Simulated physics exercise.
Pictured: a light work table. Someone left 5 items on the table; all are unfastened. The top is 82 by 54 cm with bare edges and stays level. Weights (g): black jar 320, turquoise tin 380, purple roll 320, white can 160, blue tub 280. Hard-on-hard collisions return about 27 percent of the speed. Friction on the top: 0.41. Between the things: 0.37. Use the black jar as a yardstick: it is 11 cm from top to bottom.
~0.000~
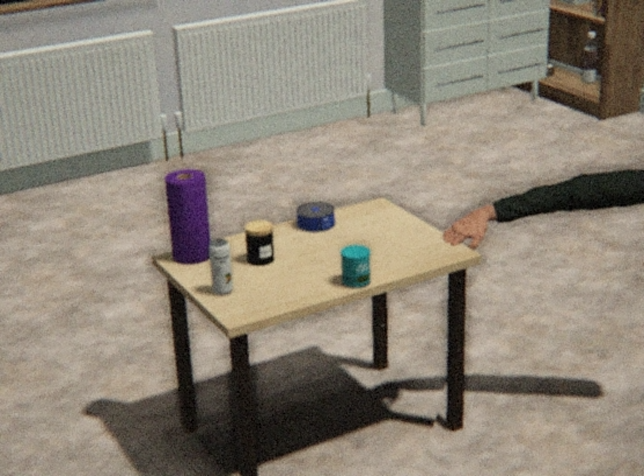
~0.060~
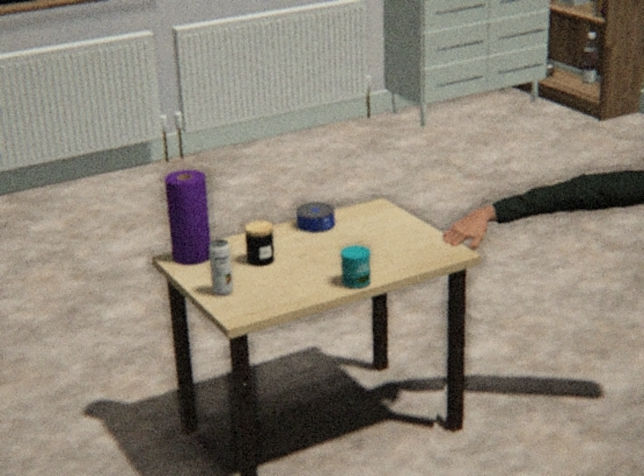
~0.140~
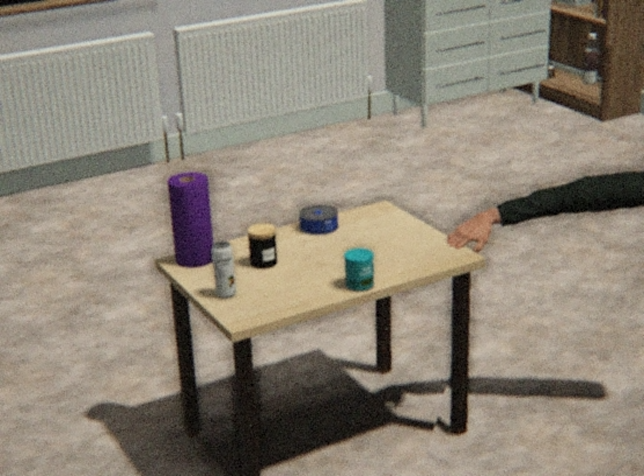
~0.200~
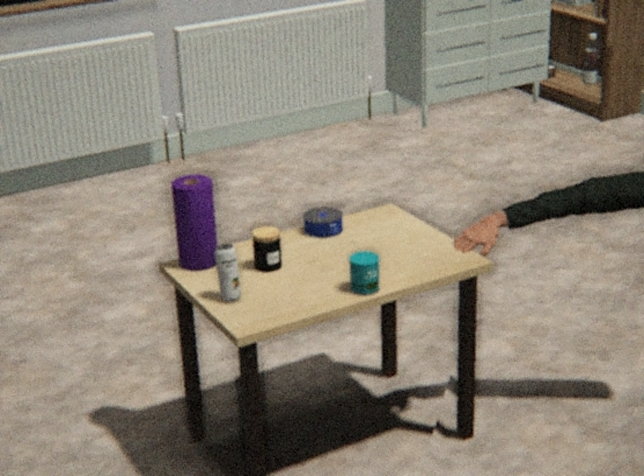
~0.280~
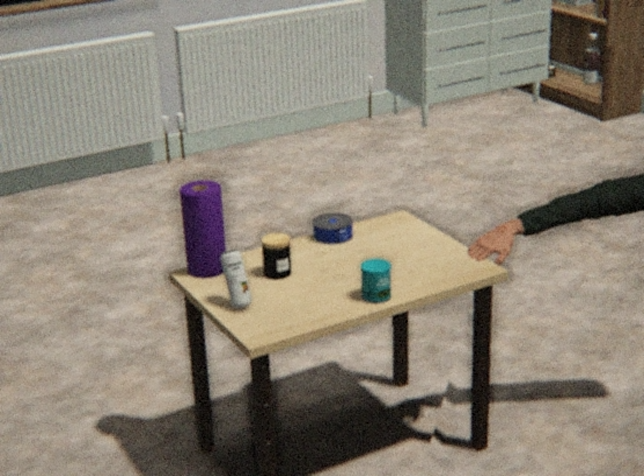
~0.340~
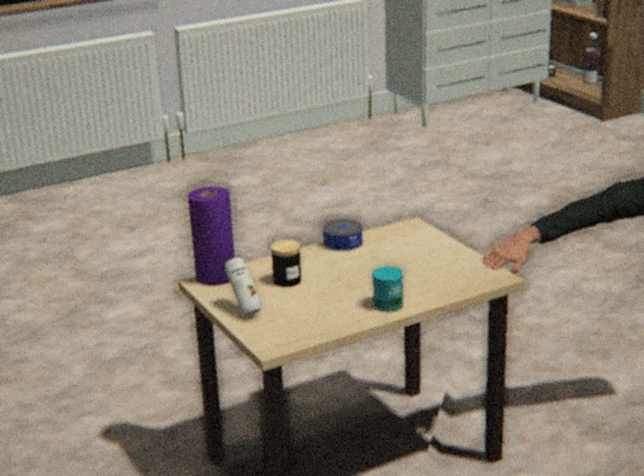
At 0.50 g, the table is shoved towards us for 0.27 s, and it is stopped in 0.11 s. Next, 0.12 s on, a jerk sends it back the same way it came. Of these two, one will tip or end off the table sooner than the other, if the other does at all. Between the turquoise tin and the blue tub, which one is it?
I would say the first of the pair.
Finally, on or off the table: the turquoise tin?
Turquoise tin: Goes out of bounds.
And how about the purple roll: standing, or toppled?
In the last frame the purple roll does not stay up.
By 0.54 s, table shifted 25 cm; turquoise tin now off the table; blue tub 6 cm from its spot near (368, 252); white can on its side.
By 0.74 s, table shifted 17 cm; blue tub 12 cm from its spot near (366, 250); purple roll on its side; white can on its side.
By 0.94 s, blue tub 15 cm from its spot near (341, 234); purple roll on its side; white can on its side.
By 1.84 s, white can now off the table; blue tub 10 cm from its spot near (333, 229); purple roll on its side.
When it is over (2.2 s), off the table, turquoise tin and white can; lying over on the table, purple roll; not toppled but over 5 cm from the start, black jar and blue tub. End places, in pixels of the last picture, blue tub near (333, 229). Turquoise tin went at 0.54 s; blue tub was never lost.
